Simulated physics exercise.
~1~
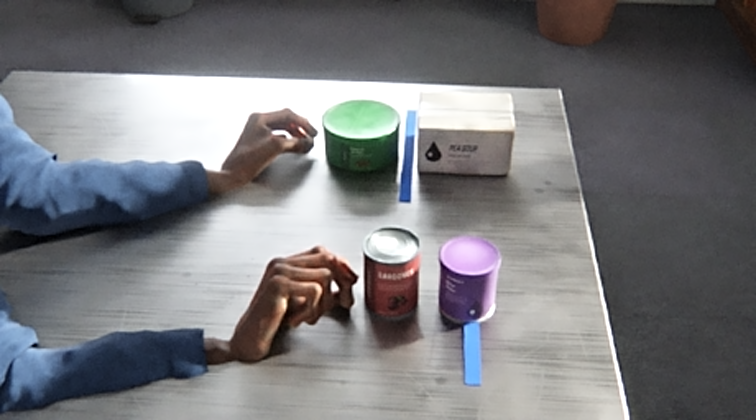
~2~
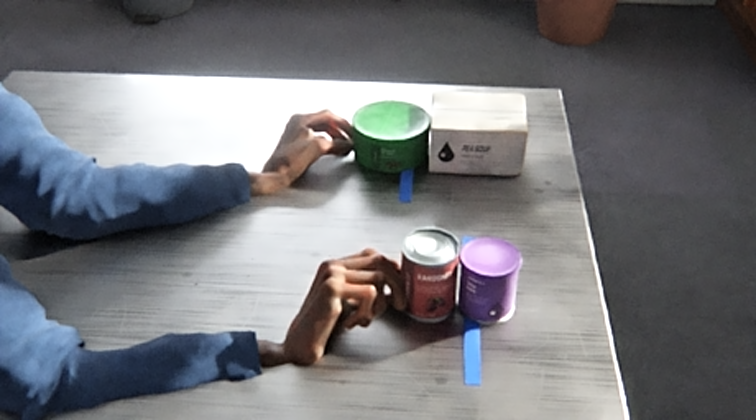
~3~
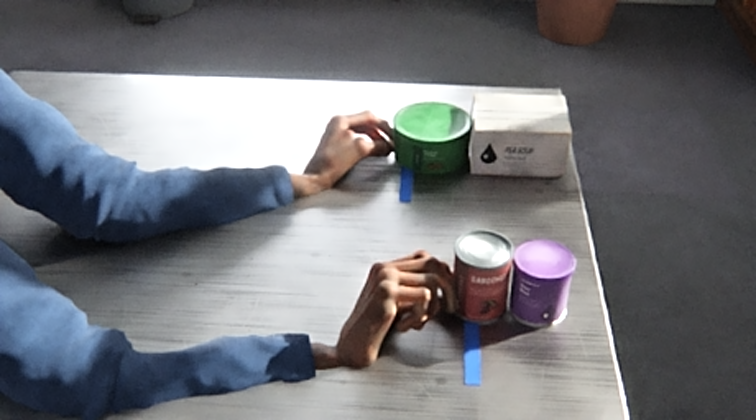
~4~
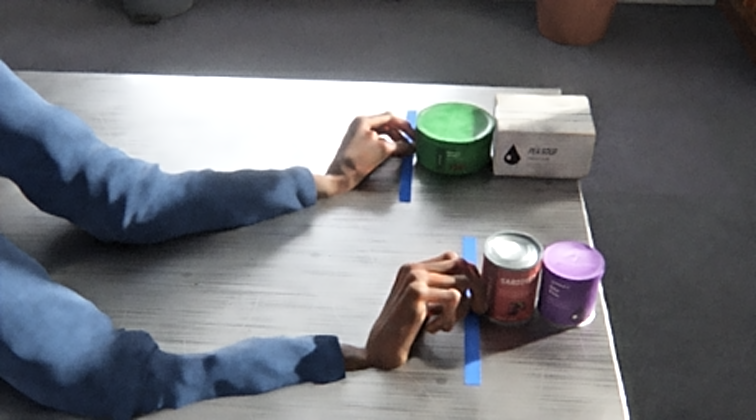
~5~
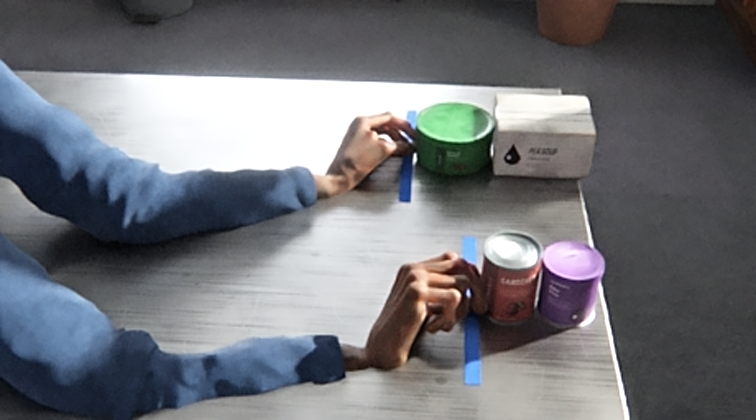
To begin with, two hands in blue sleeves rest on a gray table, one behind a green tub and the other behind a red tin, with blue tape strips ahead. A white box sits beyond the far strip, and a purple tin stands beside the near one. The hands push rightward, and the tub meets the box while the red tin closes up to the purple tin. Both pairs slide together toward the table's right edge. As the fingertips reach just past the tape, the hands stop. The purple tin and white box finish upright on the table, near its edge.
